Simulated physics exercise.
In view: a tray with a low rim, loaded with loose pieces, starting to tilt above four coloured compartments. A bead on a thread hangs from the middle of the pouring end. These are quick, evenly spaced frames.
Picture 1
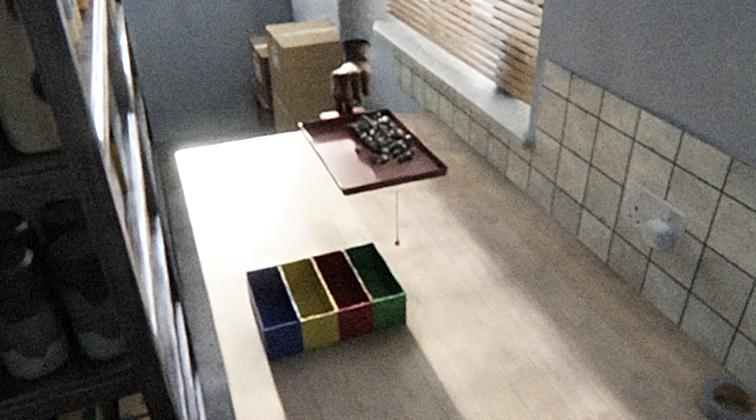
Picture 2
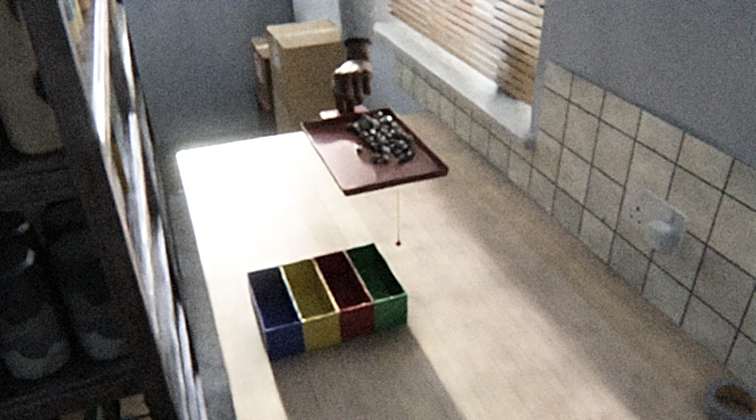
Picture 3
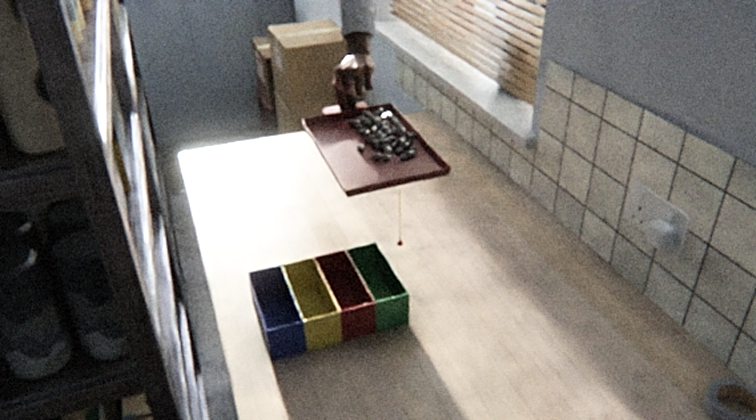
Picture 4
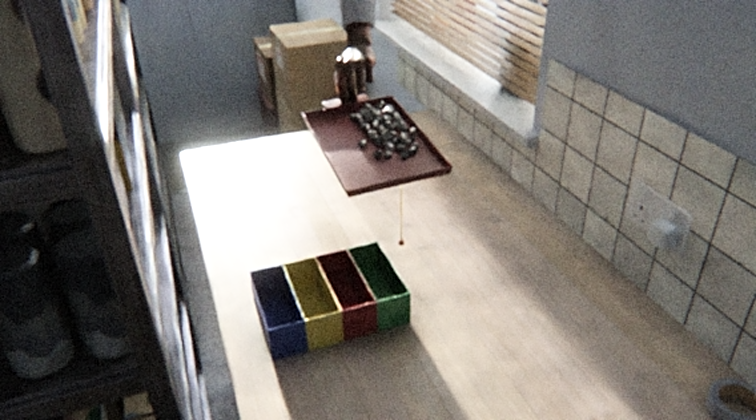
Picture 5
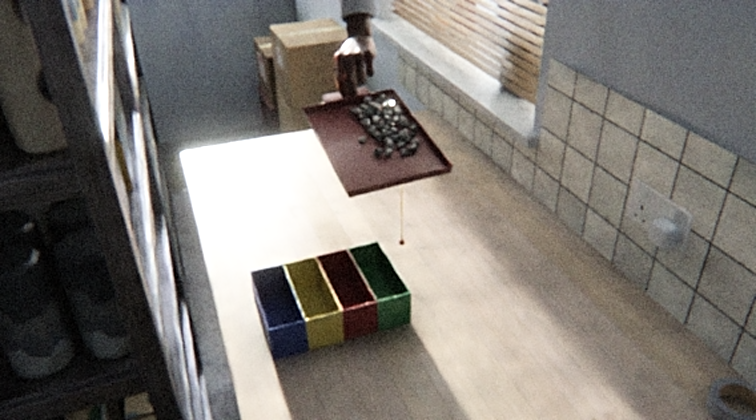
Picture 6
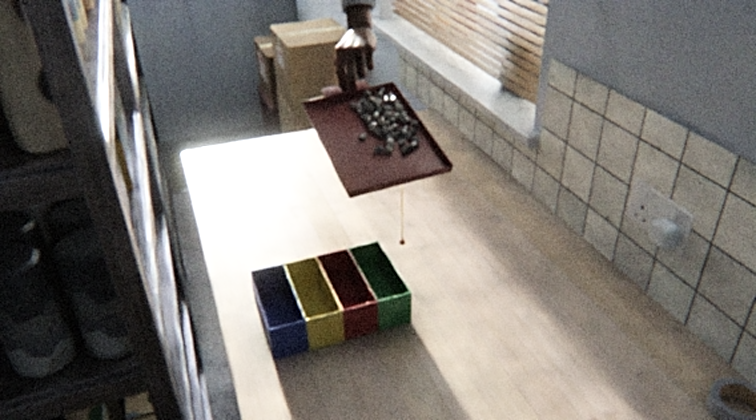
On a sunlit counter, a hand slowly tilts a tray of gravel above four coloured compartments.
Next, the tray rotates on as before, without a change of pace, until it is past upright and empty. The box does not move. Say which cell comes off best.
Most goes to the green cell.
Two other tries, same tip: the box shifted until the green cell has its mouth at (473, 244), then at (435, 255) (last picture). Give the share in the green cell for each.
First some 0, then 10 per cent.
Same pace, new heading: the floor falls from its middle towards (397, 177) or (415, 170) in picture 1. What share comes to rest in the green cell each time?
About 10 and 0 per cent.
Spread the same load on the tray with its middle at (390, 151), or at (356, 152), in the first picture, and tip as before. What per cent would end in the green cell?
About 30 and 60 per cent.
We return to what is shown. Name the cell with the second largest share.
The runner-up: The red cell.
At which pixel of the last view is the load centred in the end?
Close to (390, 302).
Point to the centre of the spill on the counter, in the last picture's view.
Near (442, 305).
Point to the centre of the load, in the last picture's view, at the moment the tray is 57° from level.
Roughly at (383, 176).
Soon after the last picture, tray tipped steeply; nearly all on the tray; a small part falling or outside the box.
A little later, tray tipped right over; about half on the tray; a small part in the red cell; a small part in the green cell; about a quarter falling or outside the box.
Later still, tray tipped past a quarter turn; about half in the green cell; about a quarter in the red cell; about a third falling or outside the box.
At rest, tray tipped past a quarter turn; about half in the green cell; about a quarter in the red cell; none in the blue cell; none in the yellow cell; about a third outside the box.
